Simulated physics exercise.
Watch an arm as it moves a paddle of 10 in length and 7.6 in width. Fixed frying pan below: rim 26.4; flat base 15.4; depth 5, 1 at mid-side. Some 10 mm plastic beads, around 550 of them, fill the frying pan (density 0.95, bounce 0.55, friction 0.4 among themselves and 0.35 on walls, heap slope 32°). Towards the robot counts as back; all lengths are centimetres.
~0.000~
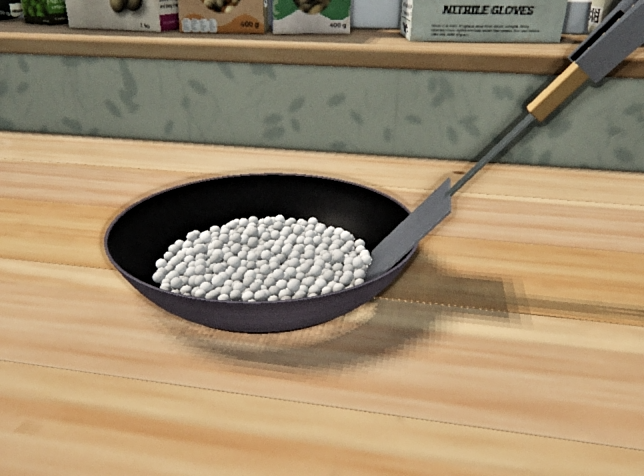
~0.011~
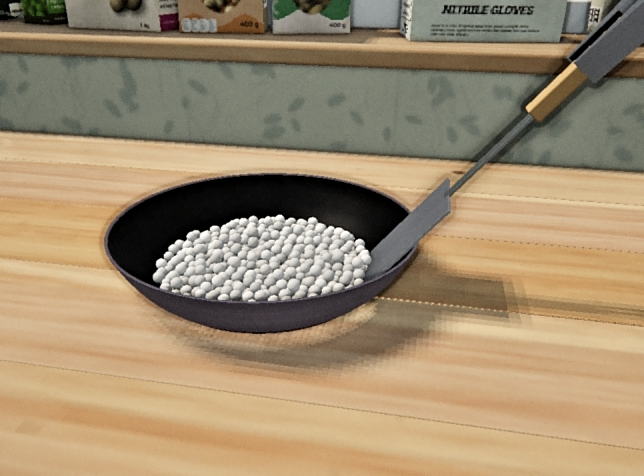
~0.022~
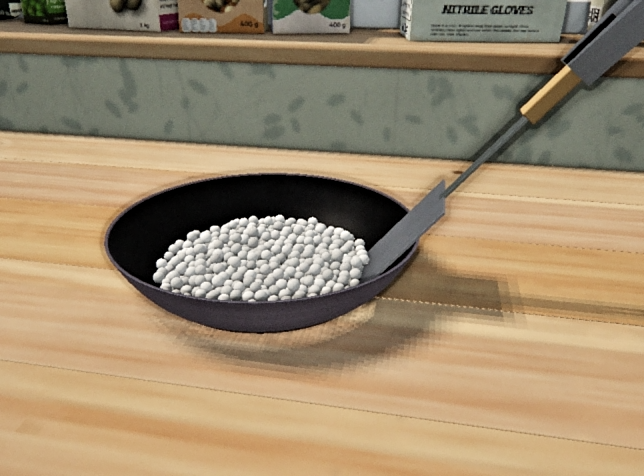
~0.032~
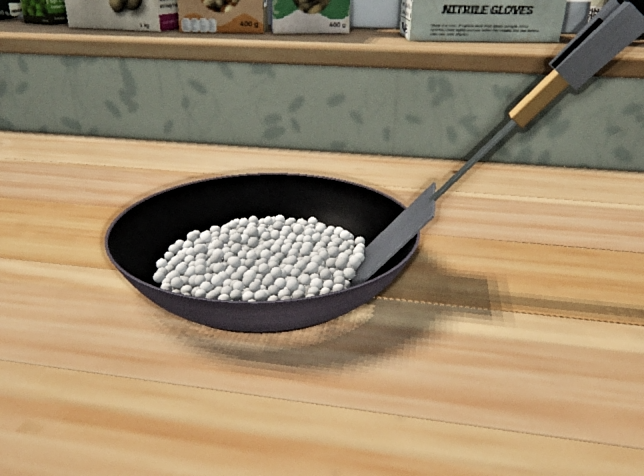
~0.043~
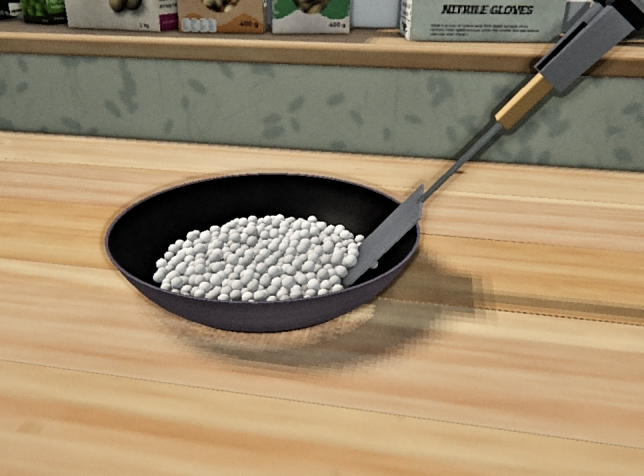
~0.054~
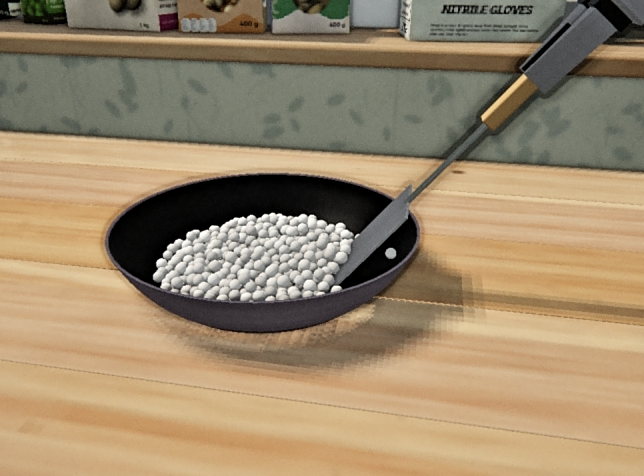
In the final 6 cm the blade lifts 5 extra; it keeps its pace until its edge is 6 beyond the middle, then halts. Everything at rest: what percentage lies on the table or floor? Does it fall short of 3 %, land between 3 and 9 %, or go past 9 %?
It lands between 3 and 9 %.
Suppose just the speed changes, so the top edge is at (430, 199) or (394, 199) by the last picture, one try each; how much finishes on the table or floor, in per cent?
0 % and 10 %.
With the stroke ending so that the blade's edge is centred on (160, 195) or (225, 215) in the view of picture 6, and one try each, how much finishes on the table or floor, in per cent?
Close to 15 and close to 5 per cent, respectively.
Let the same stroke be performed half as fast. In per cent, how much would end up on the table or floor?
0 per cent, roughly.
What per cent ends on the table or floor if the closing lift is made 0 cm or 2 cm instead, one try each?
Estimates, in order: 0 % then 0 %.
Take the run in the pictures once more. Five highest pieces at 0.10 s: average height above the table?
I'd put them at about 5 centimetres above the table.
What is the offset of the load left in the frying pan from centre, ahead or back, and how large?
Some 4.0 cm ahead.
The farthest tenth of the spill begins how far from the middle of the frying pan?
I reckon it's some 80 centimetres.
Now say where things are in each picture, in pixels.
The paddle top edge at (450, 193), sloping 51°; upper third of the load around (268, 256), from x 160 to 365, top at y 220; 550 in the frying pan, in the first frame.
The paddle top edge at (449, 194), sloping 51°; upper third of the load around (268, 256), from x 160 to 365, top at y 220, in the second frame.
The paddle top edge at (444, 195), sloping 51°; upper third of the load around (273, 256), from x 160 to 365, top at y 220, in the third frame.
The paddle top edge at (434, 198), sloping 51°; upper third of the load around (276, 256), from x 160 to 360, top at y 220, in the fourth frame.
The paddle top edge at (422, 200), sloping 51°; upper third of the load around (280, 255), from x 160 to 375, top at y 220, in the fifth frame.
The paddle top edge at (409, 200), sloping 51°; upper third of the load around (276, 254), from x 160 to 390, top at y 220; 550 in the frying pan, in the sixth frame.
After 0.10 s, sloping 51°, highest piece 8 above the table; 550 in the frying pan.
After 0.14 s, sloping 51°, highest piece 10 above the table; 549 in the frying pan, 1 on the blade or in flight.
After 0.36 s, sloping 51°, highest piece 5 above the table; 517 in the frying pan, 31 on the table or floor, 2 on the blade or in flight.
After 1.41 s, sloping 51°, highest piece 4 above the table; 517 in the frying pan, 33 on the table or floor.
In the end, 517 in the frying pan, 33 on the table or floor. That is 6 % on the table or floor.
